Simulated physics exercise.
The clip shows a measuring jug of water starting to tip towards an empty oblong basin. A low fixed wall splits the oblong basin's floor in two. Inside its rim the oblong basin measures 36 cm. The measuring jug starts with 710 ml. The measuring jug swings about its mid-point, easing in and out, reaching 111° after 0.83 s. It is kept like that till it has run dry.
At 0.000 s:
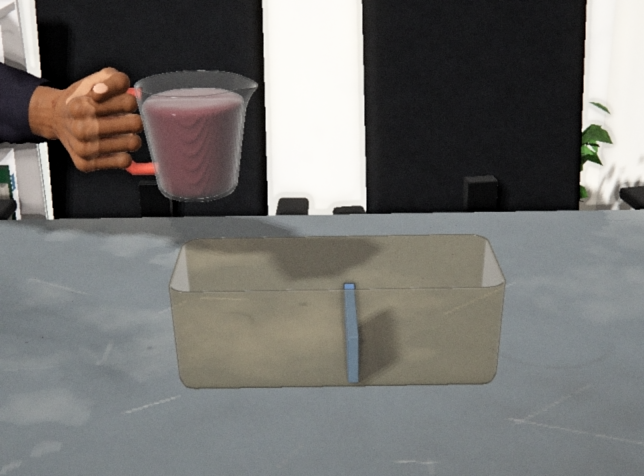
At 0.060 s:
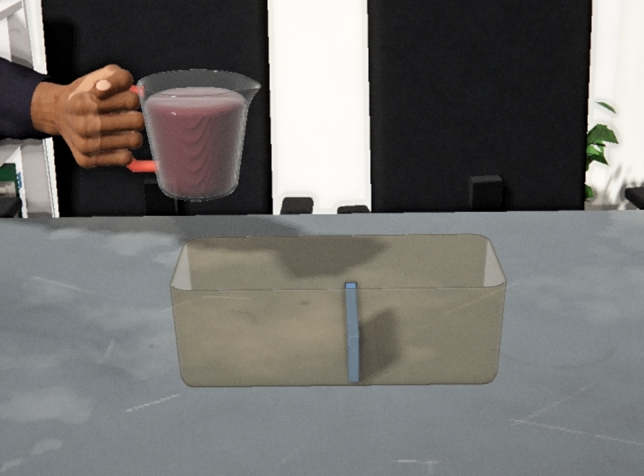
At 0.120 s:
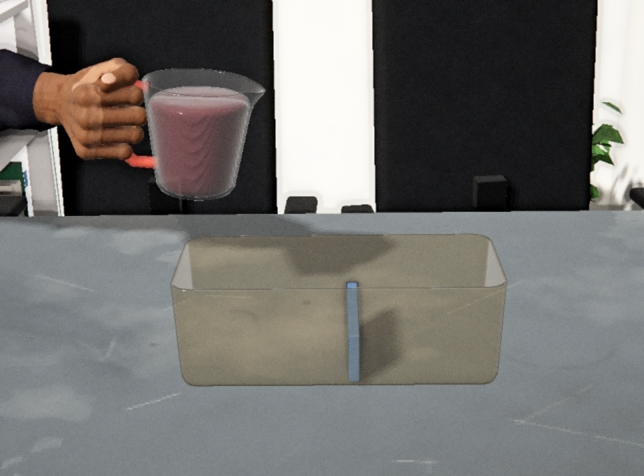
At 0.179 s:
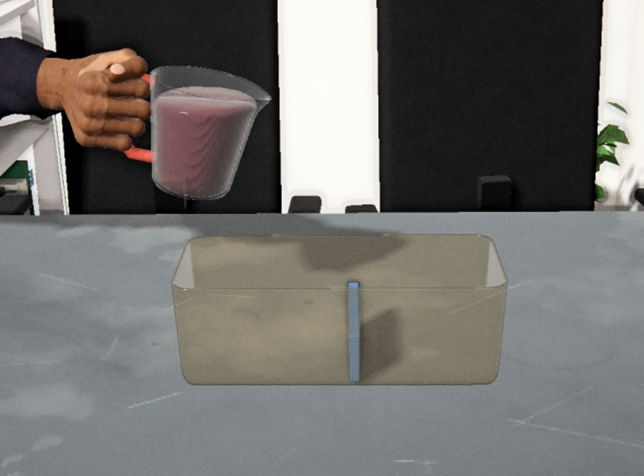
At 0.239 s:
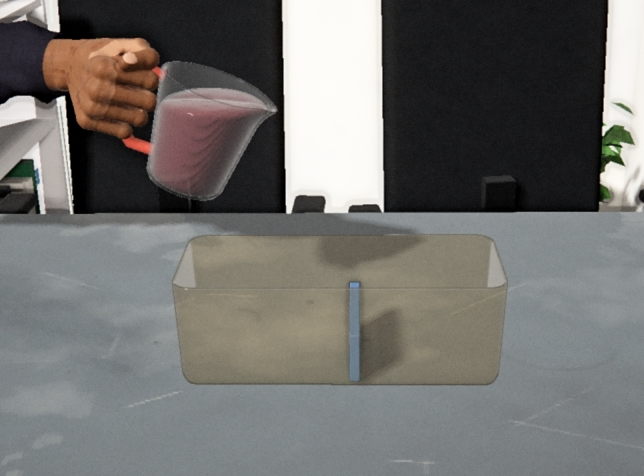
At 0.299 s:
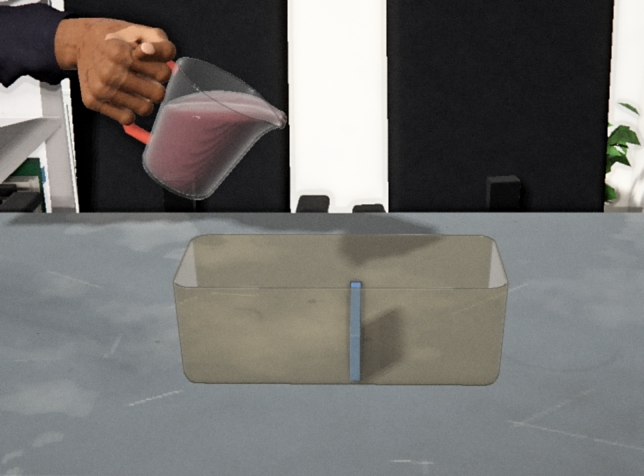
A hand tilting a clear measuring jug of pinkish liquid rightward above an empty oblong basin, the liquid reaching the pouring edge.
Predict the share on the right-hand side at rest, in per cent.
About 11 per cent.
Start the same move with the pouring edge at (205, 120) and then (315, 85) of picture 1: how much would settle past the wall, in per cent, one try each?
First 5, then 80 per cent.
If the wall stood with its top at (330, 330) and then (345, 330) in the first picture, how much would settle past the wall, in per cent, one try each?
First 45, then 25 per cent.
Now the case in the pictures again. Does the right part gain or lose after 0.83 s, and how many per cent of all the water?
It goes up by about 3.
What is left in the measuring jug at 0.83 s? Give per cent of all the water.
Some 5 per cent.
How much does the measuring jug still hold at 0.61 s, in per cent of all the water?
Near 48 in a hundred.
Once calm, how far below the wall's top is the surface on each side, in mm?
Left about 36 mm, right about 56 mm.
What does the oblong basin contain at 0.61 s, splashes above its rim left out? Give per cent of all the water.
Some 24 per cent.
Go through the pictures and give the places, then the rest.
Tilt 0°; pouring edge (257, 84); surface from (143, 100) to (245, 99); the oblong basin's rim runs from (177, 266) to (496, 261); the wall's top is at (351, 310), in the first frame.
Tilt 1°; pouring edge (260, 85); surface from (146, 98) to (247, 99), in the second frame.
Tilt 6°; pouring edge (265, 90); surface from (150, 97) to (250, 100), in the third frame.
Tilt 12°; pouring edge (271, 98); surface from (156, 97) to (258, 102), in the fourth frame.
Tilt 21°; pouring edge (277, 109); surface from (161, 101) to (270, 105), in the fifth frame.
Tilt 32°; pouring edge (282, 124); surface from (160, 115) to (270, 112); 2 per cent is over the edge, in the sixth frame.
After 0.61 s the tilt is 93° and 48 per cent is still to pour, 17 is left of the wall and 6 right of it.
After 0.83 s the tilt is 111° and 5 per cent is still to pour, 75 is left of the wall and 8 right of it.
After 1.07 s the tilt is 111° and 0 per cent is still to pour, 85 is left of the wall and 11 right of it.
After 1.33 s the tilt is 111° and 0 per cent is still to pour, 85 is left of the wall and 11 right of it.
In the end 85 per cent lies left of the wall, 11 right of it and 4 outside.
